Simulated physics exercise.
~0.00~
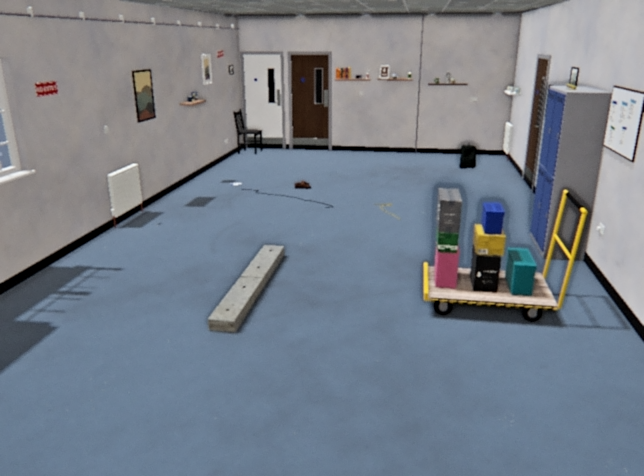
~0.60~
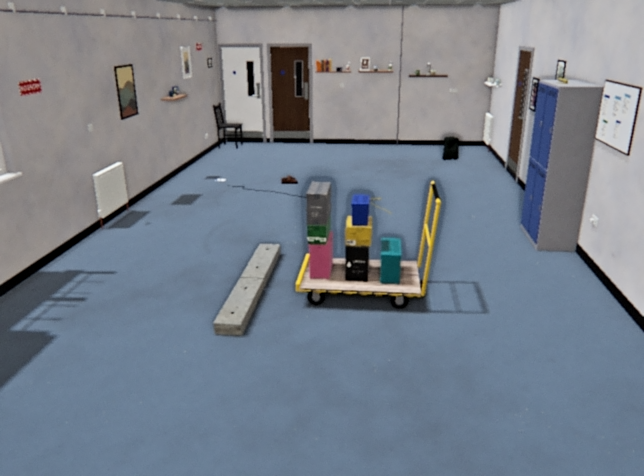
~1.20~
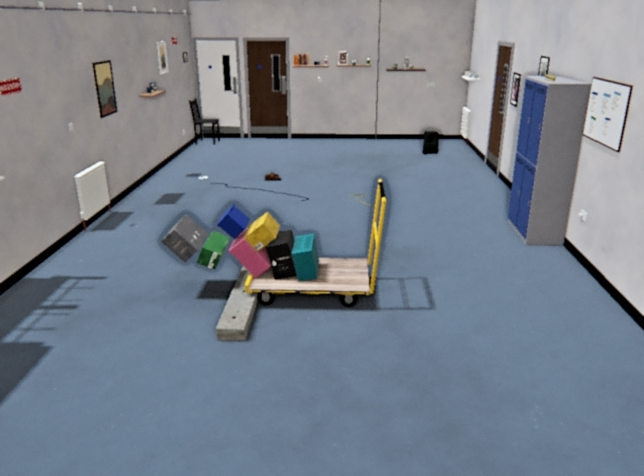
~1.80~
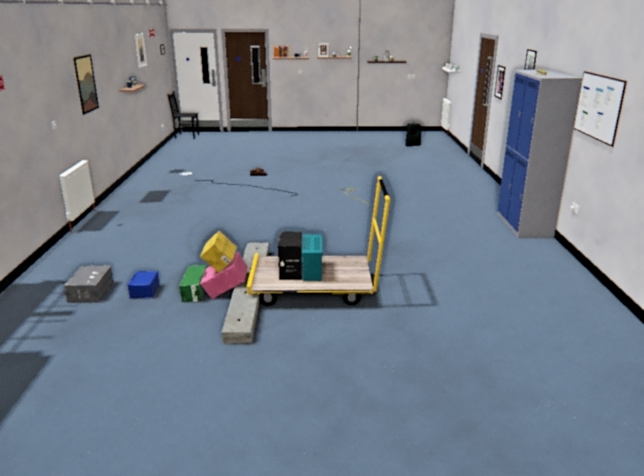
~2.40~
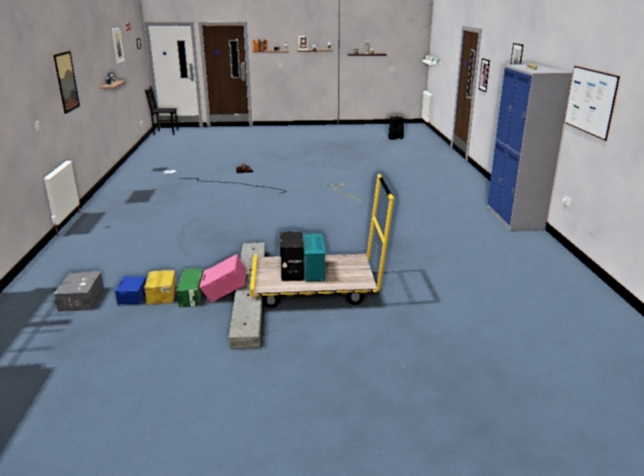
Blue-floored room with lockers, a loaded flat cart rolling left into a kerb, five boxes tumbling off, two staying aboard.
